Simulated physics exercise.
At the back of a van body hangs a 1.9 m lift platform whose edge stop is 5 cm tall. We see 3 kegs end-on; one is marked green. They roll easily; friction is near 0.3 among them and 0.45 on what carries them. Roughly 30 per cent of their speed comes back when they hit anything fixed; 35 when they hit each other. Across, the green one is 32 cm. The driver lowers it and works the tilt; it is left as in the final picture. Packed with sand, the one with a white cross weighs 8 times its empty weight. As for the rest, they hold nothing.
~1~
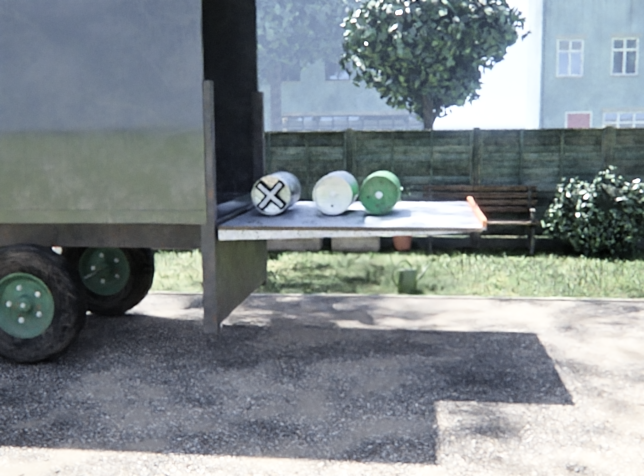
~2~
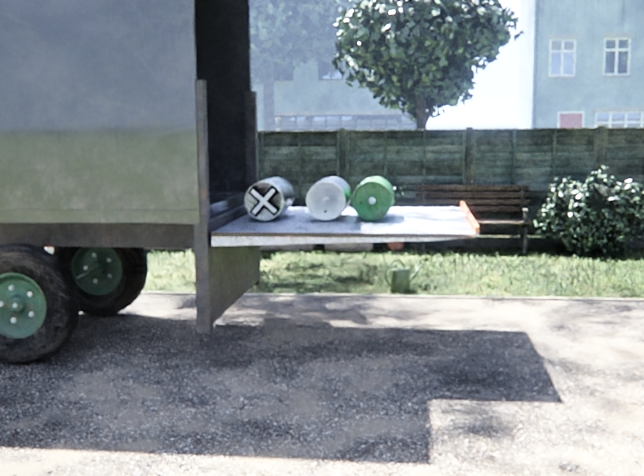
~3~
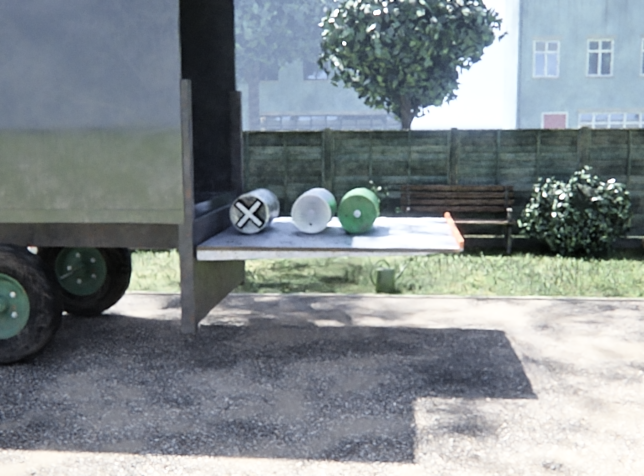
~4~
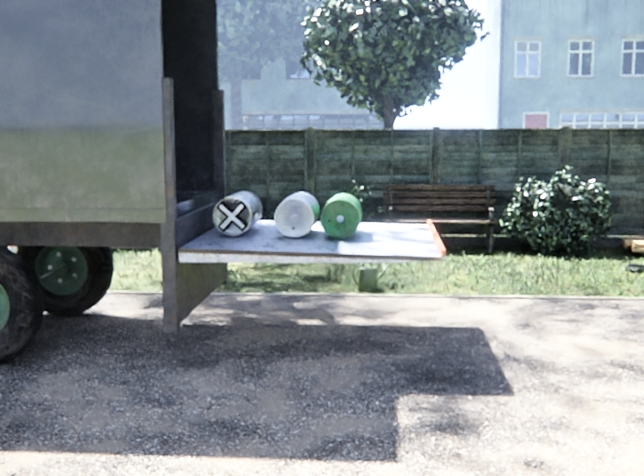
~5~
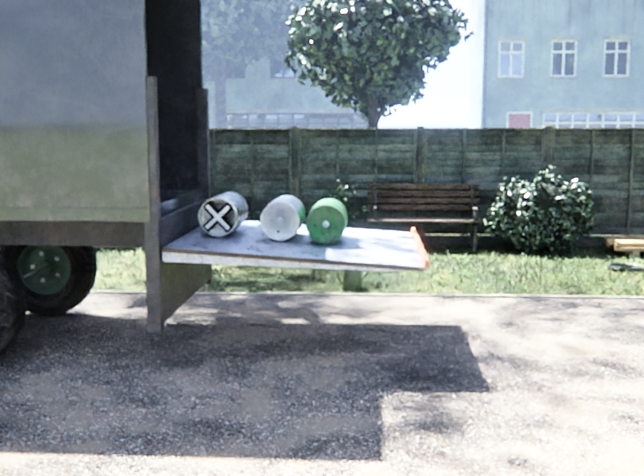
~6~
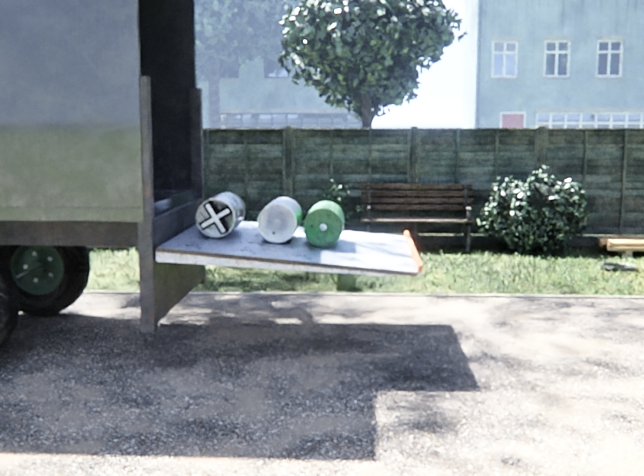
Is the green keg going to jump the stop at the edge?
Outcome: Overboard.
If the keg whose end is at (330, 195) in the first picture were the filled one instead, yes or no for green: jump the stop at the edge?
For green, the answer then is affirmative.
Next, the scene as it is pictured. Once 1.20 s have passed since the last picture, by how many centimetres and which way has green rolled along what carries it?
By then green sits 50 right of where it began.
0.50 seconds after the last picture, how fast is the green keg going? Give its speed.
Speed: Approx. 0.3 m/s.
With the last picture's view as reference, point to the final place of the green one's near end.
At about (560, 332).
Then, 0.50 s past the sixth picture, green is on the plate, 60 cm from the stop, rolling right; 0 over the stop so far.
Then, 1.20 s past the sixth picture, green is on the plate, 25 cm from the stop, rolling right; 0 over the stop so far.
Then, 1.90 s past the sixth picture, green is over the stop and falling; 1 over the stop so far.
Finally (5.50 s after the last picture), green is on the ground; 2 over the stop so far.
